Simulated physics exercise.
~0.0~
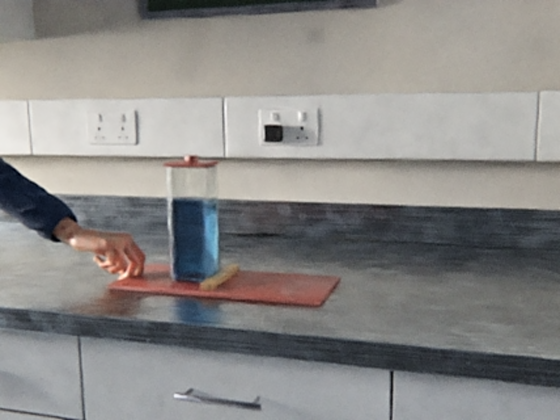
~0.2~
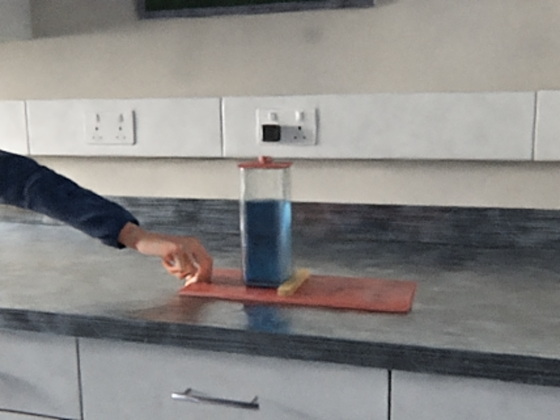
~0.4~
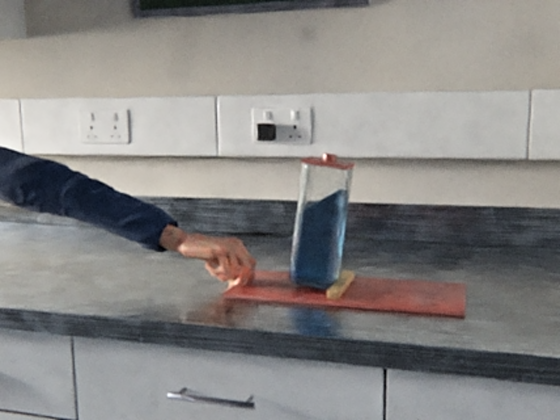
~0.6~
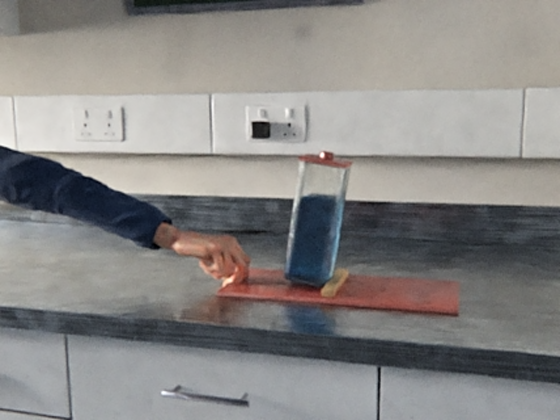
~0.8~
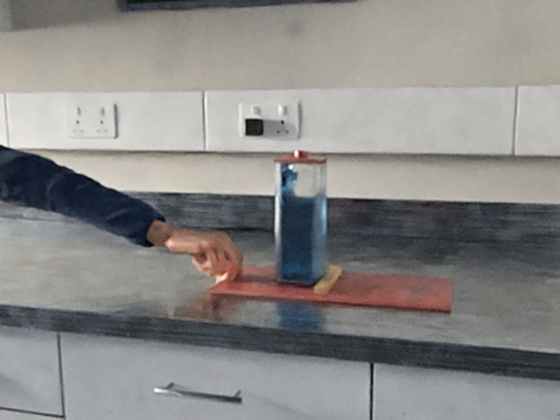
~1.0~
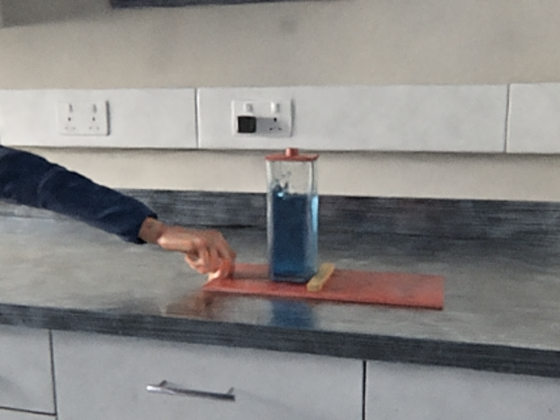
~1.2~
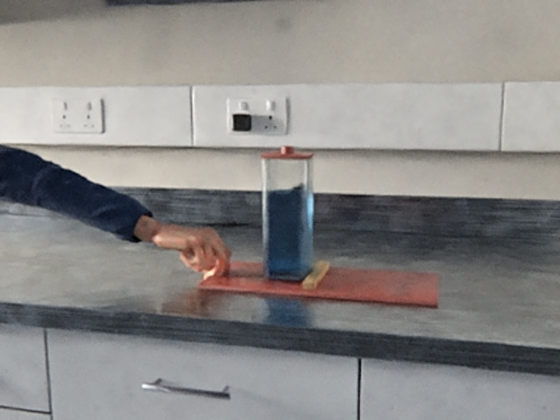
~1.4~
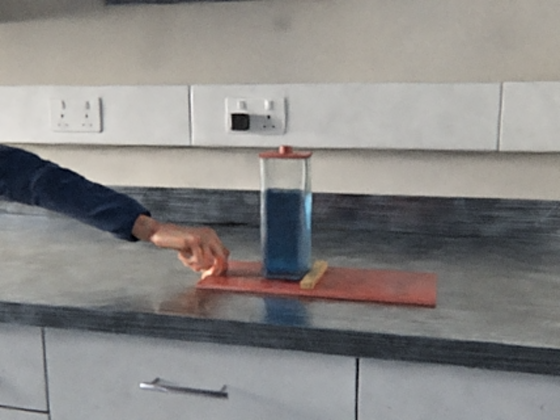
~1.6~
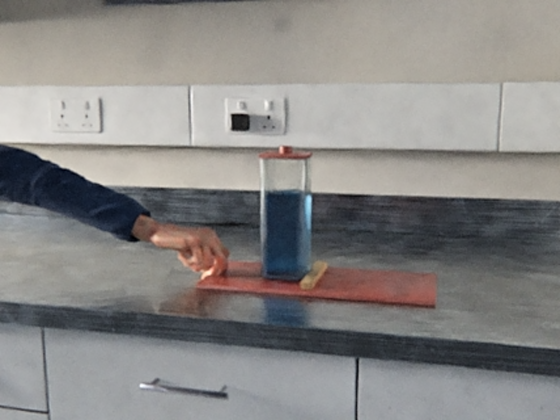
On a grey countertop, a hand slides a red board right; its bottle tips, then settles upright.
